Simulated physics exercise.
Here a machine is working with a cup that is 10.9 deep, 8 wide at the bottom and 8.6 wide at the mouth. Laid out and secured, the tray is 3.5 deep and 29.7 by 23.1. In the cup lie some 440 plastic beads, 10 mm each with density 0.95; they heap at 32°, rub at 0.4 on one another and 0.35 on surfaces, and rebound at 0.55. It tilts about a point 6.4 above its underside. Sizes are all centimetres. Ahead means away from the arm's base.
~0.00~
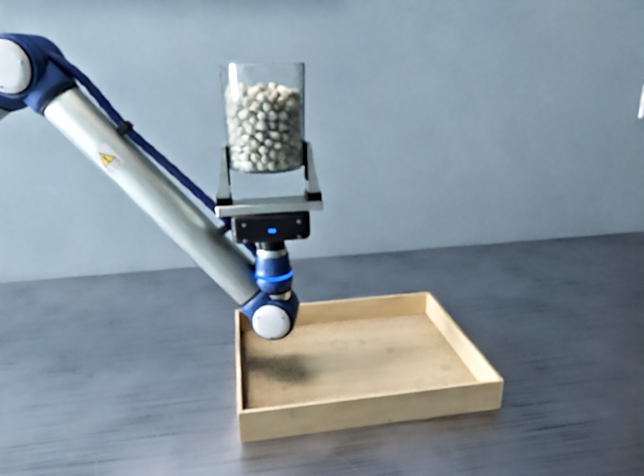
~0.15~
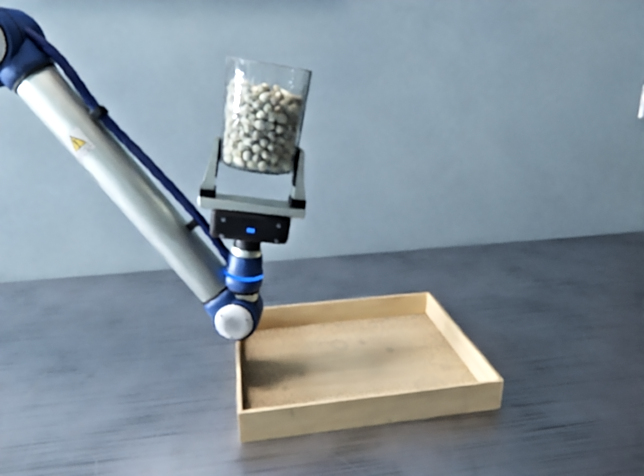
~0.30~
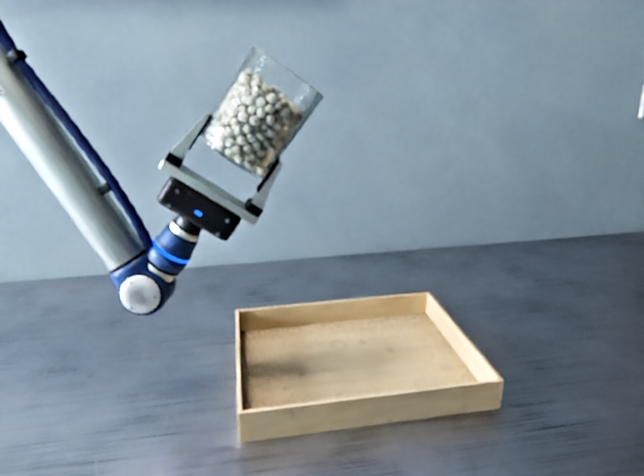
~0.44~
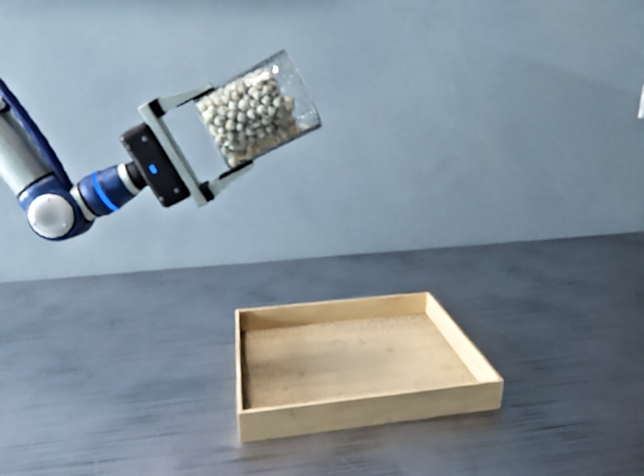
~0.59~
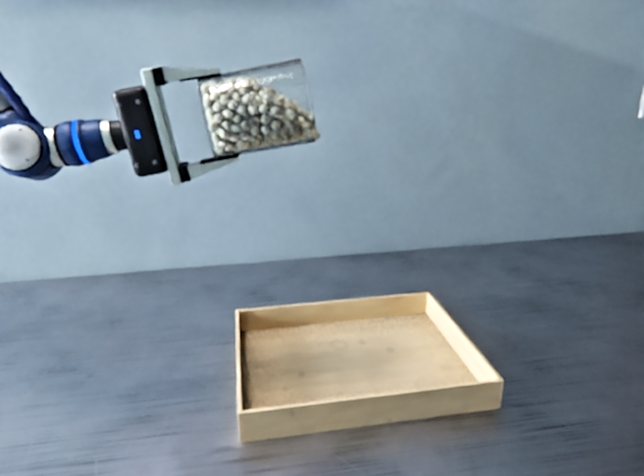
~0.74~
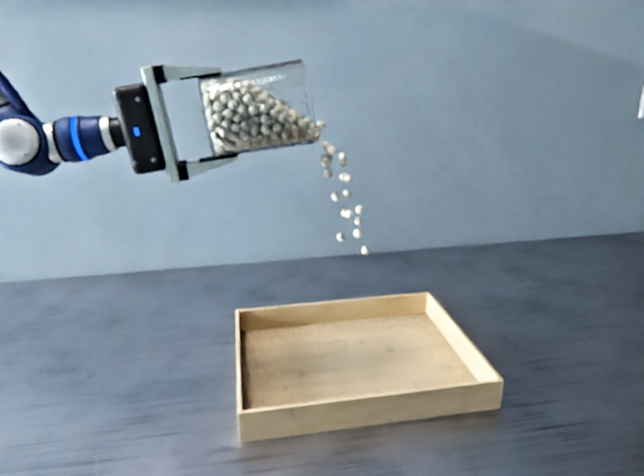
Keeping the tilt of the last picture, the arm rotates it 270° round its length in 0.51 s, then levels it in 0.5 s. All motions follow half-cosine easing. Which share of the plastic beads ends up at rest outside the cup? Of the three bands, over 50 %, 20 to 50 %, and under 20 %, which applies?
The band that applies is 20 to 50 %.
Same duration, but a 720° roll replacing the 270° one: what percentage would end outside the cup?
Then about 25 per cent.
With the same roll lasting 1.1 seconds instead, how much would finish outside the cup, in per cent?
In that case around 40 percent.
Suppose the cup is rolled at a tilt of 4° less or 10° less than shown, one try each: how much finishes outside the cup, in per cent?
Roughly 20 and 10 per cent.
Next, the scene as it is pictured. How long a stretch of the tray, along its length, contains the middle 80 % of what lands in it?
It spans something like 22 centimetres, give or take.
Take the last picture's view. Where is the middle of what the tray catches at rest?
About (401, 354).
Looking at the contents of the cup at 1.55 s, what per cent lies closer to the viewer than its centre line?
45 in a hundred, more or less.
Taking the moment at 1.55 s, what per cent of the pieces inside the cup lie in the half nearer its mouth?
Mouth-half share: Approx. 35 in a hundred.
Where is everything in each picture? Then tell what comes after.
In the first frame, cup middle at (265, 118), upright; upper third of the load around (264, 104), from x 230 to 300, top at y 90; 442 in the cup.
In the second frame, cup middle at (263, 118), tipped 10°; upper third of the load around (262, 104), from x 230 to 300, top at y 85.
In the third frame, cup middle at (260, 116), tipped 37°; upper third of the load around (255, 104), from x 210 to 300, top at y 75.
In the fourth frame, cup middle at (257, 113), tipped 65°; upper third of the load around (250, 99), from x 205 to 295, top at y 75.
In the fifth frame, cup middle at (256, 111), tipped 82°; upper third of the load around (240, 98), from x 205 to 315, top at y 80.
In the sixth frame, cup middle at (256, 110), tipped 83°; upper third of the load around (238, 101), from x 205 to 365, top at y 80; 422 in the cup, 20 in flight or on a rim.
By 1.14 s, tipped 83°, highest piece 37 above the table; 370 in the cup, 36 in the tray, 36 in flight or on a rim.
By 1.55 s, tipped 29°, highest piece 37 above the table; 327 in the cup, 102 in the tray, 3 on the table or floor, 10 in flight or on a rim.
By 1.95 s, upright, highest piece 37 above the table; 327 in the cup, 109 in the tray, 6 on the table or floor.
By 2.65 s, upright, highest piece 37 above the table; 327 in the cup, 109 in the tray, 6 on the table or floor.
Final count, 327 in the cup, 109 in the tray, 6 on the table or floor. That is 26 % outside the cup.
